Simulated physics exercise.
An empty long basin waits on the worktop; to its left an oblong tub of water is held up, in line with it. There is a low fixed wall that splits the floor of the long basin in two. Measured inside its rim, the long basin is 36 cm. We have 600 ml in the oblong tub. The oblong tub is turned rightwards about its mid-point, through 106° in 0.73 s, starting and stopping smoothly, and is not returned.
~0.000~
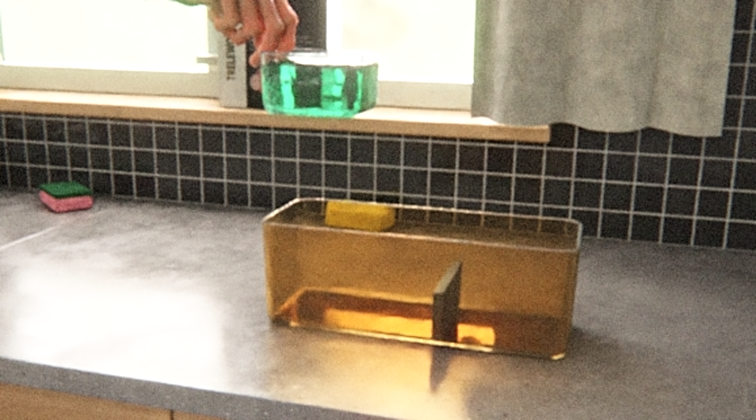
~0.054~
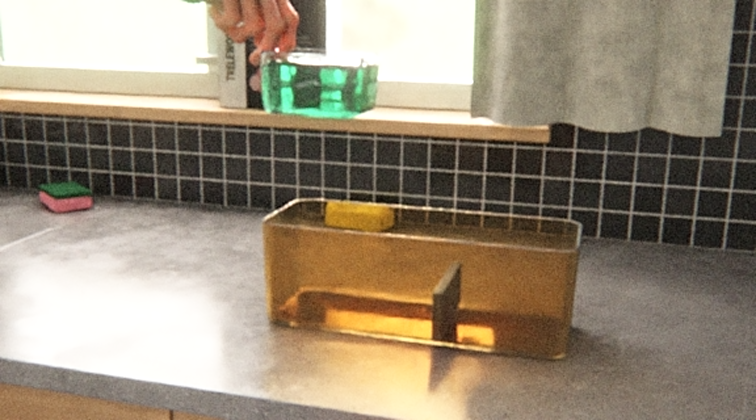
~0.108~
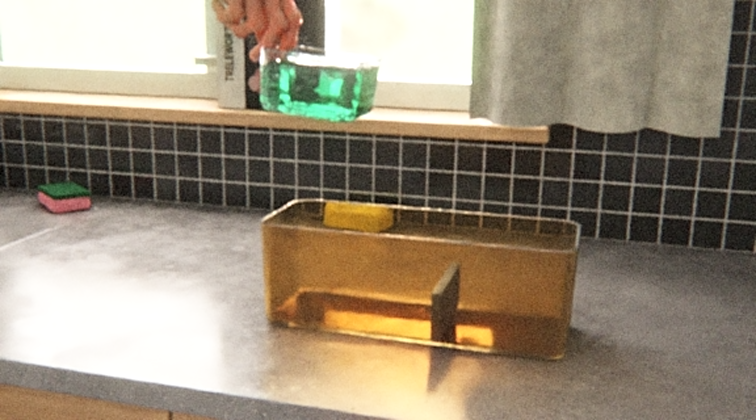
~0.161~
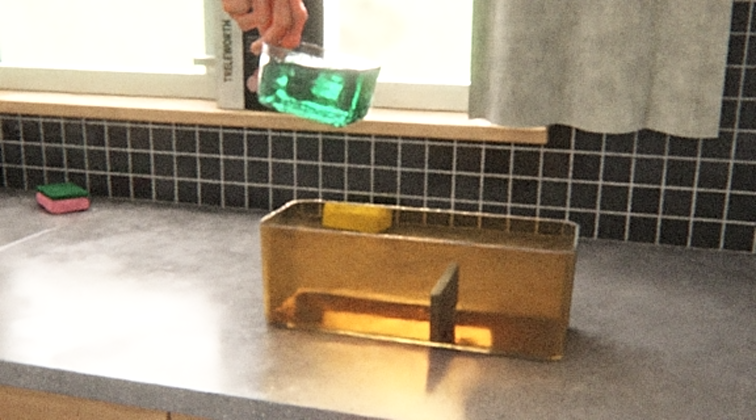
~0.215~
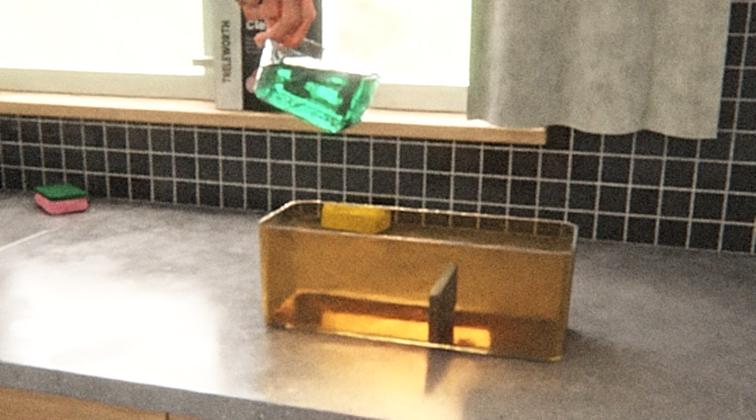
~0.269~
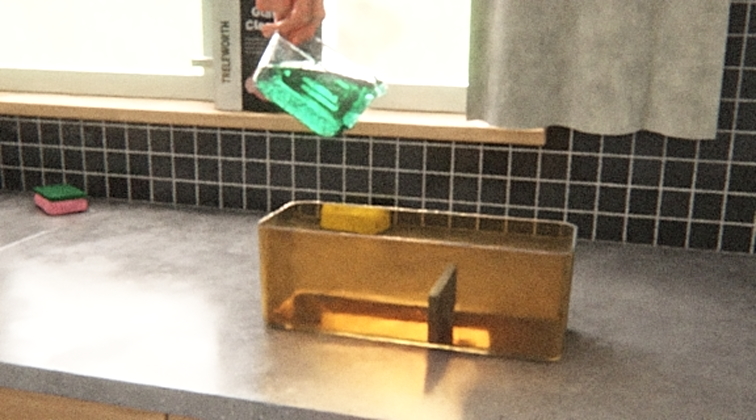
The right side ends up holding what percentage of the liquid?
About 8 in every hundred parts.
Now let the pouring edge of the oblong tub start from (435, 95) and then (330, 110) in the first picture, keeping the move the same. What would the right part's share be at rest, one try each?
I'd say 80 percent on the first go, 0 percent on the next.
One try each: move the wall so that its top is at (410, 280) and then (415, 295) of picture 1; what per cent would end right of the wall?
Around 70 and 60 percent, in that order.
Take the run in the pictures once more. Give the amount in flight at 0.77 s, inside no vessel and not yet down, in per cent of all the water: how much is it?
Some 7 % is up in the air.
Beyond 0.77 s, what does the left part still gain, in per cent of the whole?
Roughly 3 per cent.
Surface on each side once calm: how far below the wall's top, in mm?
Roughly 38 mm on the left side and roughly 56 mm on the right.
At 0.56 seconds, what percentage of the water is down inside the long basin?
The basin holds roughly 30 in a hundred parts at that moment.
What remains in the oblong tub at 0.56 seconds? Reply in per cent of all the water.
At that time about 22 in a hundred parts are still held.
Then, 0.56 s in, the tilt is 92° and 22 per cent is still to pour, 28 is left of the wall and 3 right of it.
Then, 0.77 s in, the tilt is 106° and 3 per cent is still to pour, 81 is left of the wall and 6 right of it.
Then, 0.99 s in, the tilt is 106° and 0 per cent is still to pour, 83 is left of the wall and 7 right of it.
Then, 1.23 s in, the tilt is 106° and 0 per cent is still to pour, 84 is left of the wall and 8 right of it.
Finally, 84 per cent lies left of the wall, 8 right of it and 8 outside.
